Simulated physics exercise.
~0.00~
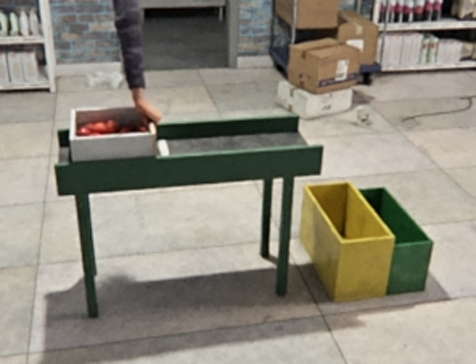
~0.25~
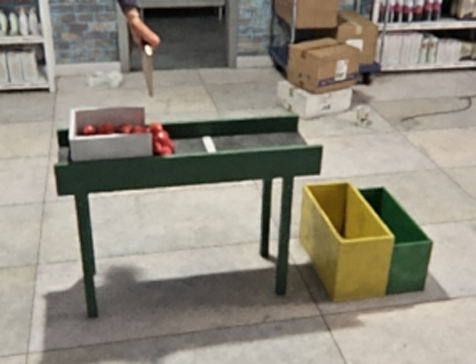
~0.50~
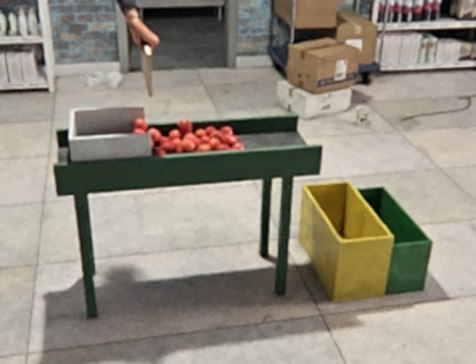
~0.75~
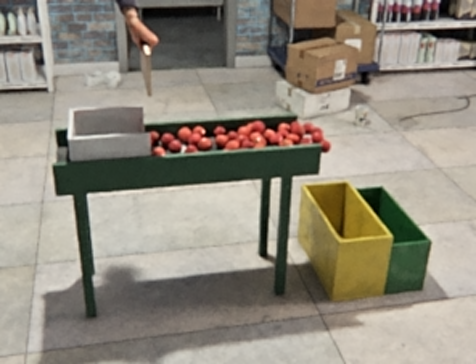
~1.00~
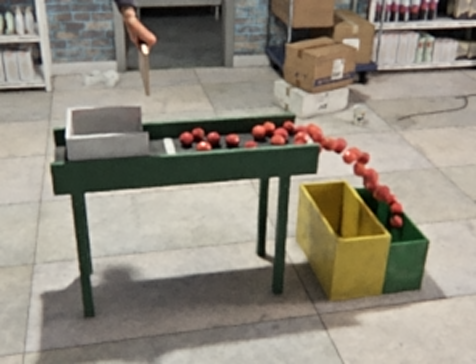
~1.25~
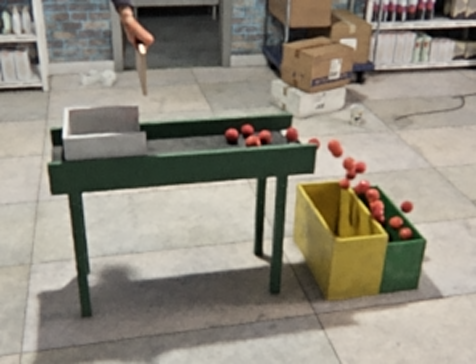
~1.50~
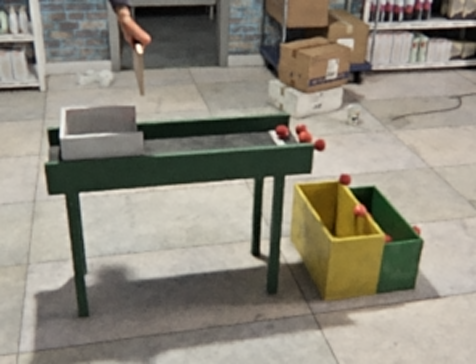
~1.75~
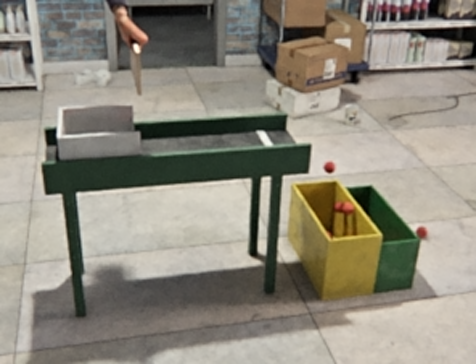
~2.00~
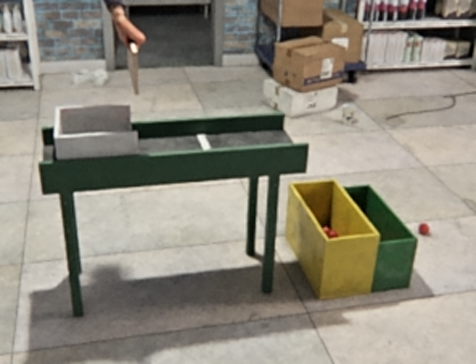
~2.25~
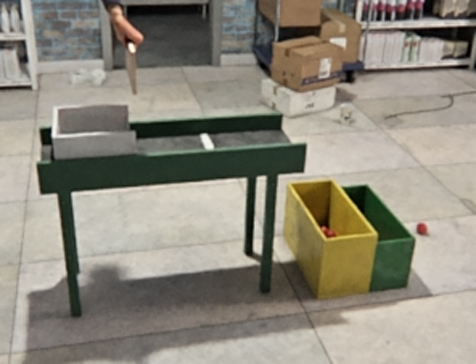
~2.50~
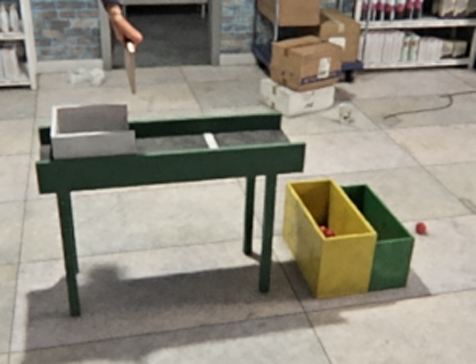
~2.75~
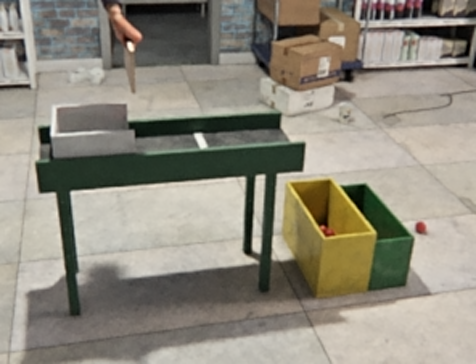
Red tomatoes slid out of a white pen once a hand lifted its gate, rode right along a green-sided belt and tumbled off the end toward yellow and green tubs, leaving the belt empty, some visible in the yellow tub, and one on the floor beyond.
